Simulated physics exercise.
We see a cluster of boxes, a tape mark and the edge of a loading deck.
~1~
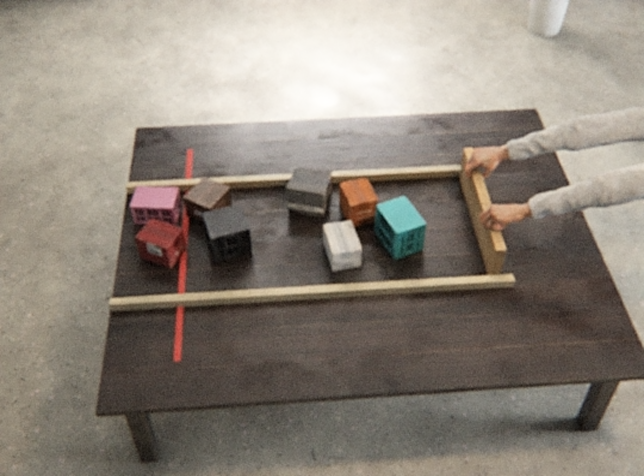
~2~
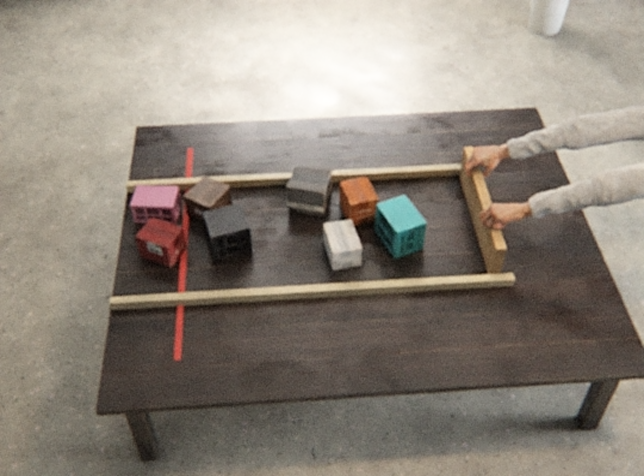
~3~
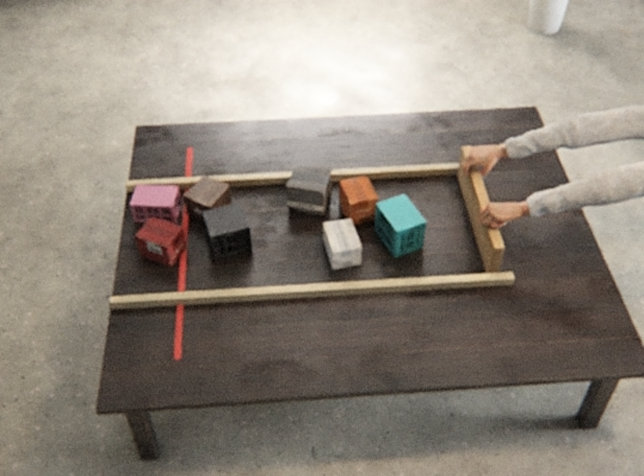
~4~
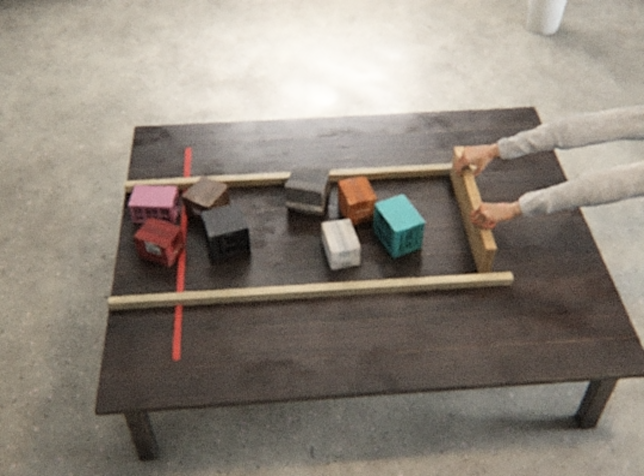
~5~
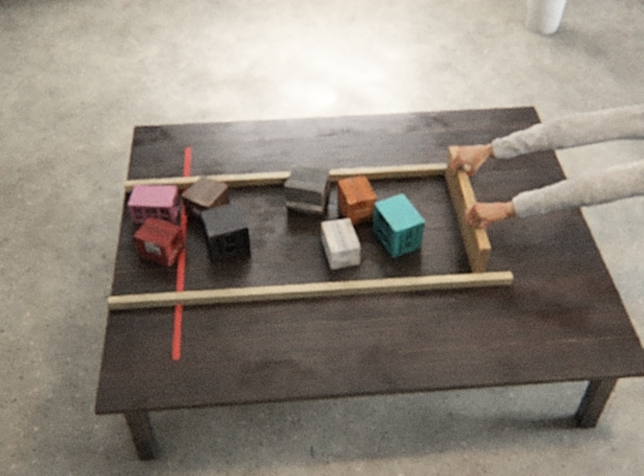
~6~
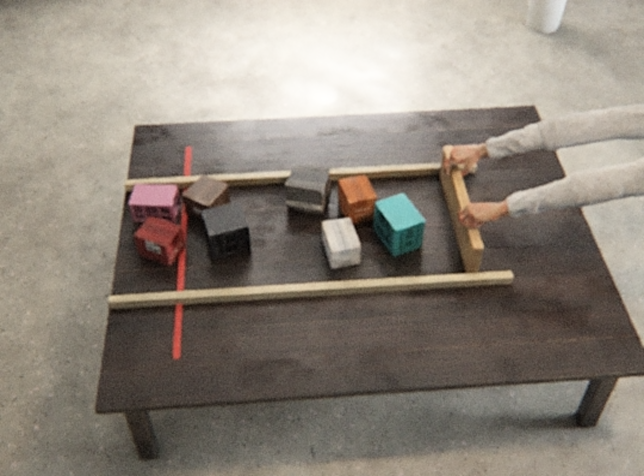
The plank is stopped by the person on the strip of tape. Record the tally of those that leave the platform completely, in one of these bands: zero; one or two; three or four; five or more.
It will most likely knock three or four off.
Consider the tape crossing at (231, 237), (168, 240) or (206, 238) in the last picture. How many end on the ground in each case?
Counts per try, in order: 2 / 5 / 2.
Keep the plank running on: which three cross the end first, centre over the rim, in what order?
Pink crate, then red parcel, then brown tote.
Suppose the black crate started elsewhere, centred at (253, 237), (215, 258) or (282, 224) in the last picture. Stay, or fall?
In that order, it slips off; slips off; stays put.
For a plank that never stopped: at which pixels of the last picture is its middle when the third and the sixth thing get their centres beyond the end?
The middle is at about (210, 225), later at about (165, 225).
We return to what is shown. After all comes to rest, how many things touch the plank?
The count is 2.
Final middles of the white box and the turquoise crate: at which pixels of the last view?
One is at about (132, 256), the other at about (164, 236).
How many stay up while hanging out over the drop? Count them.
1 is the number.
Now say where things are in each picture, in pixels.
Pink crate (156, 206); red parcel (161, 243); brown tote (208, 202); plank (481, 211); tape (184, 242), in the first picture.
Red parcel (161, 242); plank (481, 209), in the second picture.
Brown tote (208, 200); white box (342, 244), in the third picture.
Pink crate (155, 204); black crate (226, 232), in the fourth picture.
Red parcel (160, 242); grey box (308, 190), in the fifth picture.
Pink crate (155, 203); red parcel (160, 241); brown tote (207, 199); plank (460, 209); tape (183, 239), in the sixth picture.
Early on, none off yet; pink crate at rest near (155, 203); red parcel at rest near (160, 241); brown tote at rest near (207, 199).
A while later, none off yet; pink crate moving near (152, 204); red parcel travelled a little near (151, 242); brown tote travelled a little near (190, 200).
Finally, the number that fall off is three or four; lost, black crate, brown tote, red parcel and pink crate.
